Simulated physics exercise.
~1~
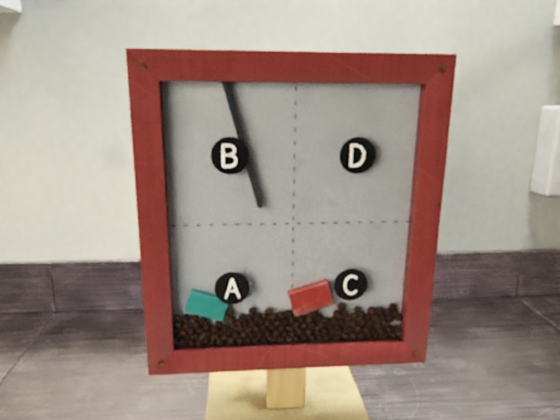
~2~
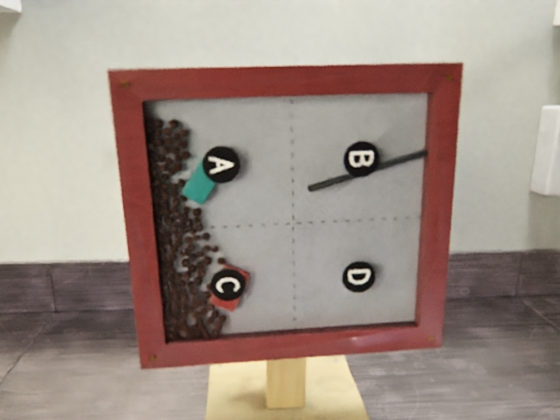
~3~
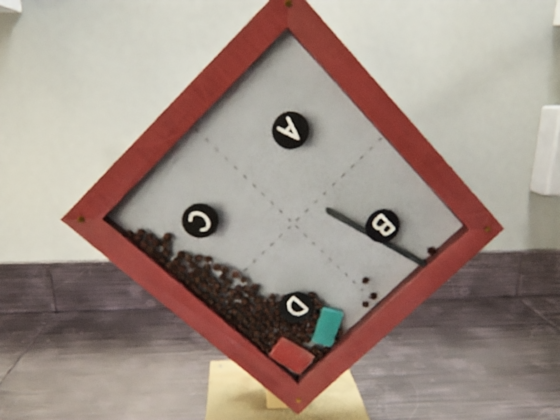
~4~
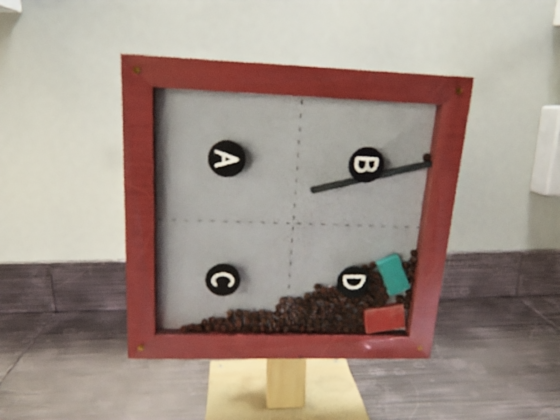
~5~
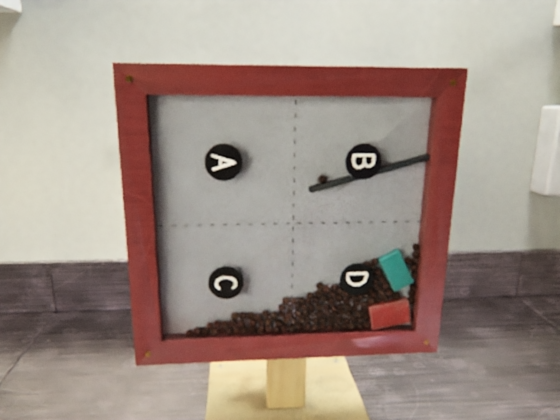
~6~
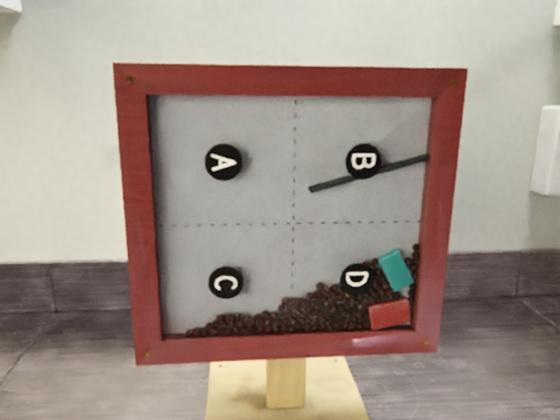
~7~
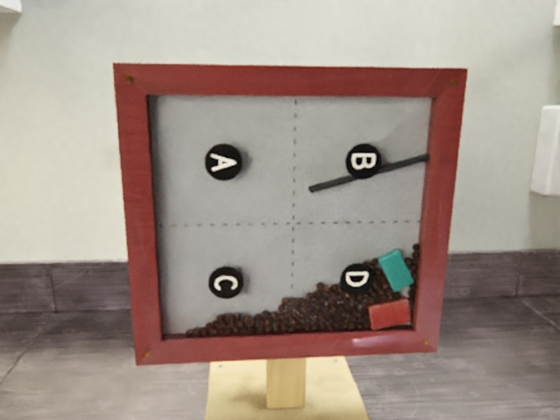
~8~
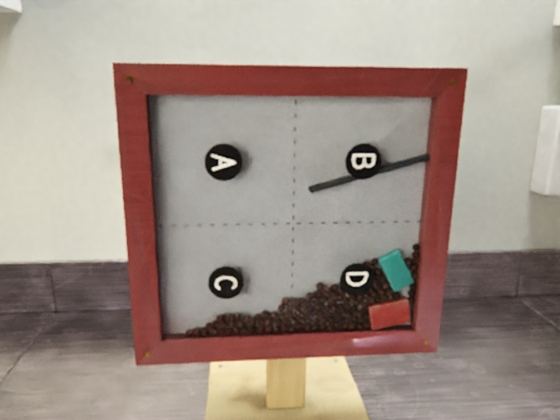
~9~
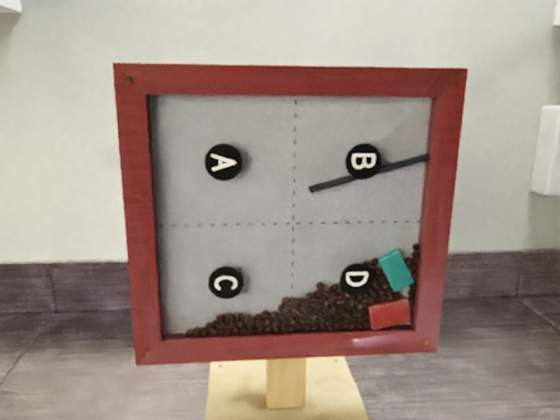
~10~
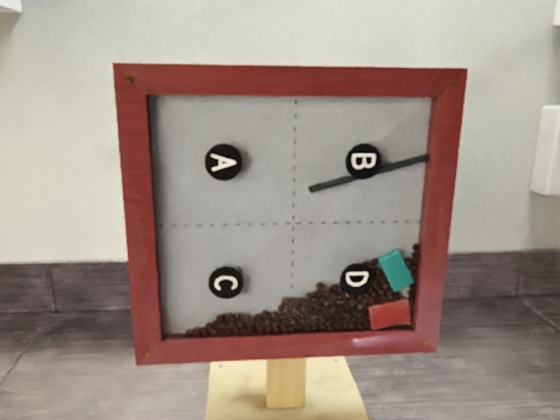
A red-framed square case holding dark beads, a red block and a turquoise block turns clockwise past its side onto a corner, then swings partway back, the contents sliding across and settling in a slope at lower right, both blocks resting in the quarter marked D.
